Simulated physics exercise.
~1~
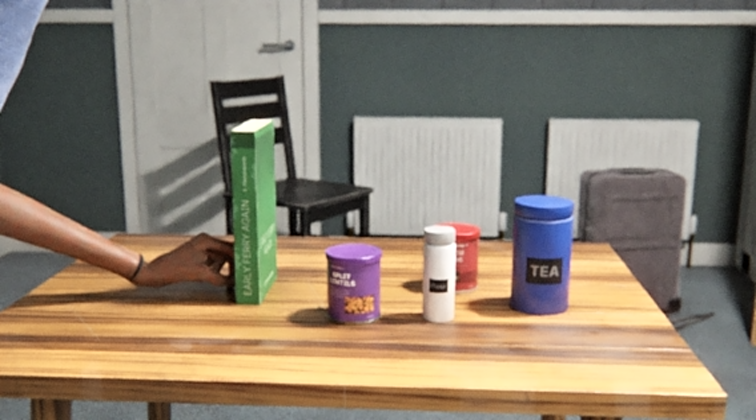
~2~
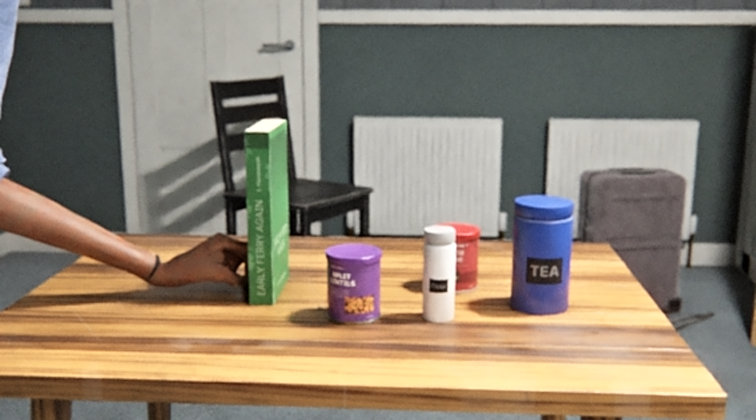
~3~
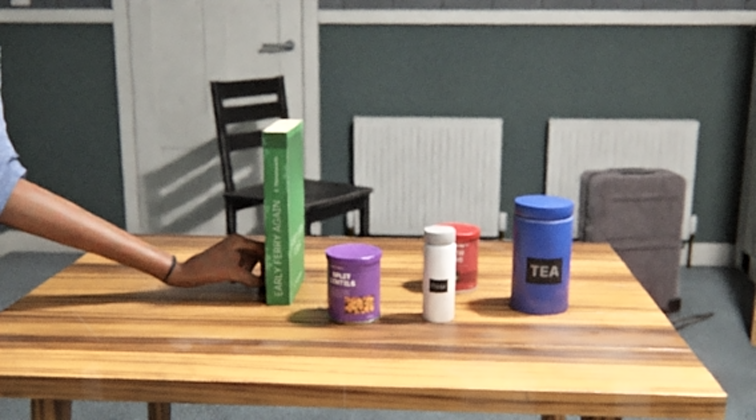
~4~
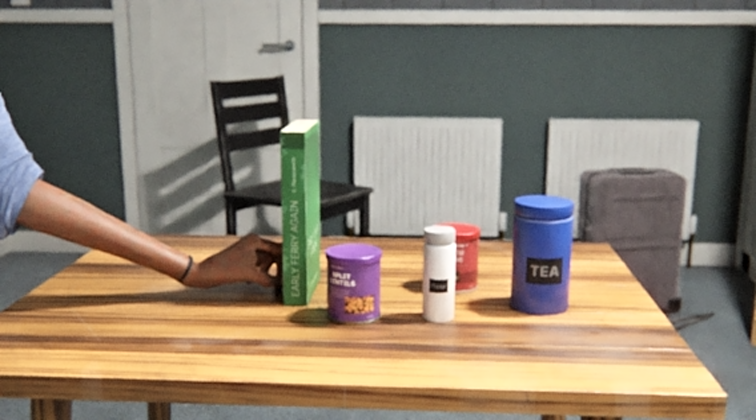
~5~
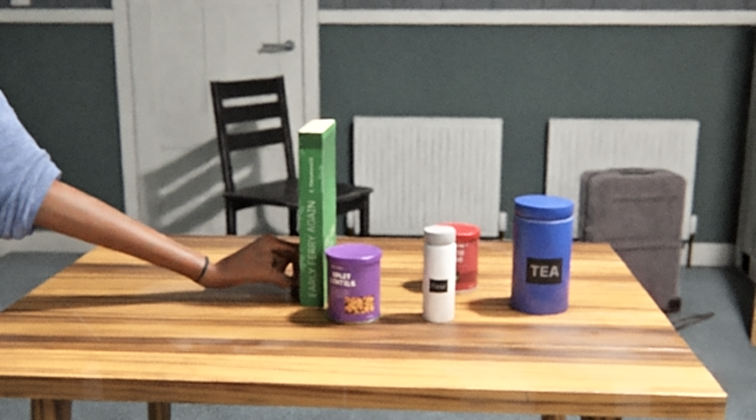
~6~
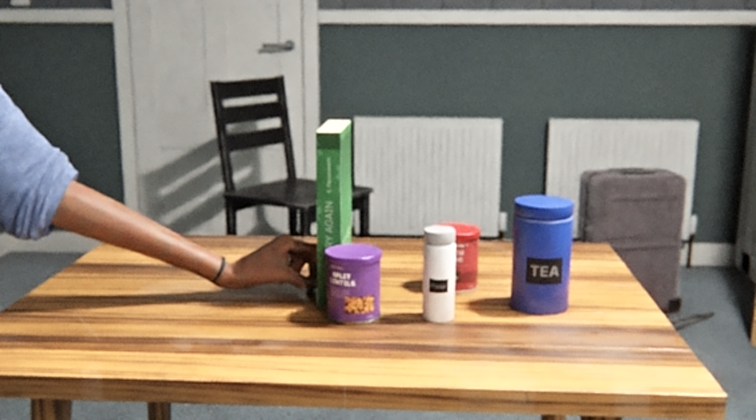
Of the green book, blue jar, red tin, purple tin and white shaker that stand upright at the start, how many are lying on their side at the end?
None of them are lying on their side at the end. The book has slid to the right but still stands, and the jar, both tins and the shaker remain upright in their places.
